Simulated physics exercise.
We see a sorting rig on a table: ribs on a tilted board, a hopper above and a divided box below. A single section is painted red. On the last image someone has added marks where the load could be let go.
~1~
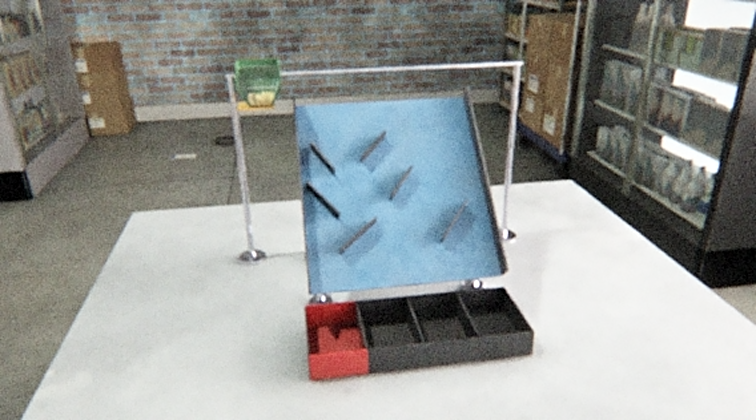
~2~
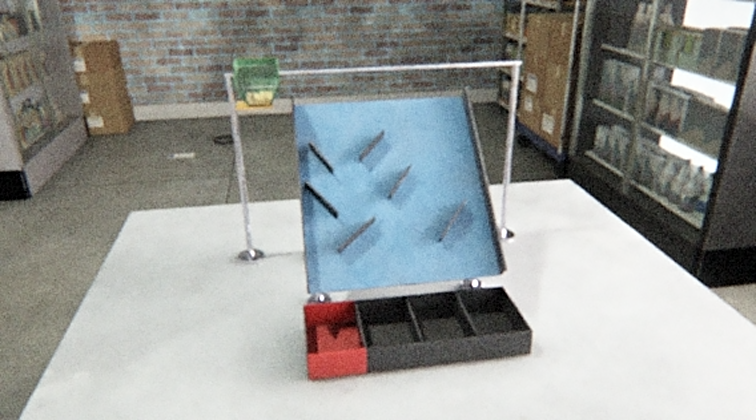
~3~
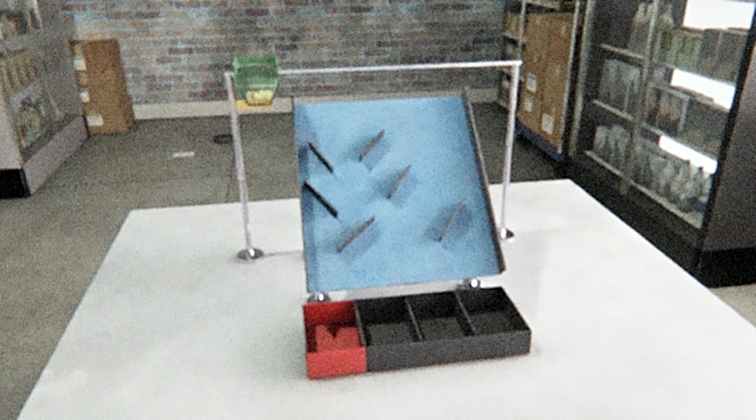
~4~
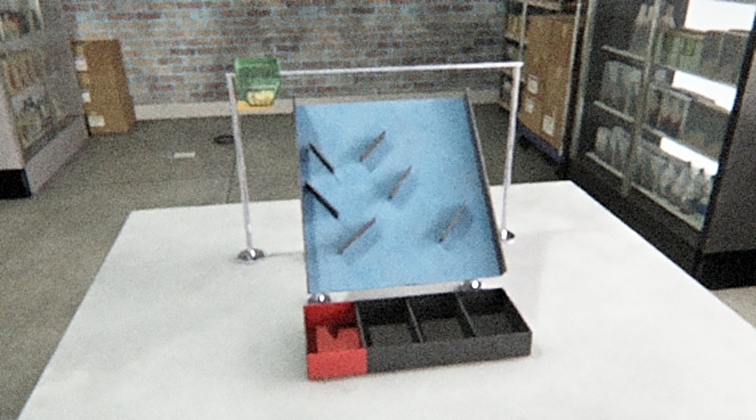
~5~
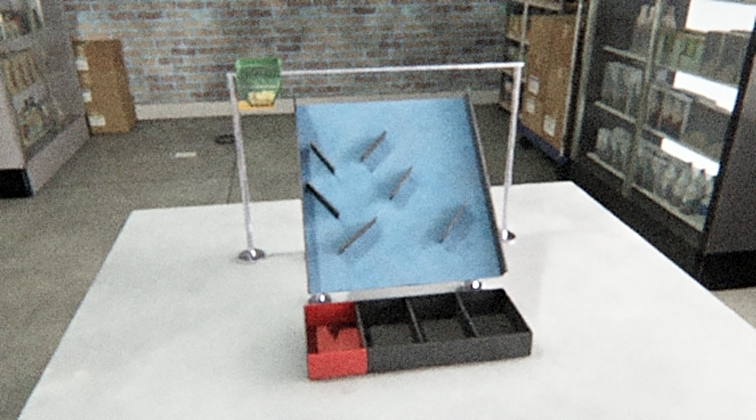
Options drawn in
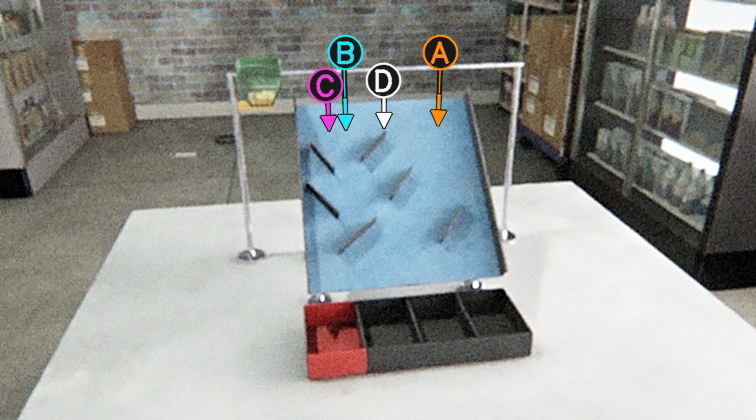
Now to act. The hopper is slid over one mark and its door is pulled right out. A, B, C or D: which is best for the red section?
Use mark B.
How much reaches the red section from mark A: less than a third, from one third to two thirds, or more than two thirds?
Mark A gives less than a third.
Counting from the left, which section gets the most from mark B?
The first from the left.
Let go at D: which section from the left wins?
The first from the left.
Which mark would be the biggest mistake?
That would be A.
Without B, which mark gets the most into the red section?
C.
On the marked copy, mark A meets the board at (438, 120); mark B meets the board at (345, 124); mark C meets the board at (328, 125); mark D meets the board at (384, 122).
Choosing A, none in the red section, nearly all in other sections, a small part outside the box.
Choosing B, all in the red section.
Choosing C, most in the red section, about a quarter in other sections, a stray few outside the box.
Choosing D, about two thirds in the red section, about a third in other sections.
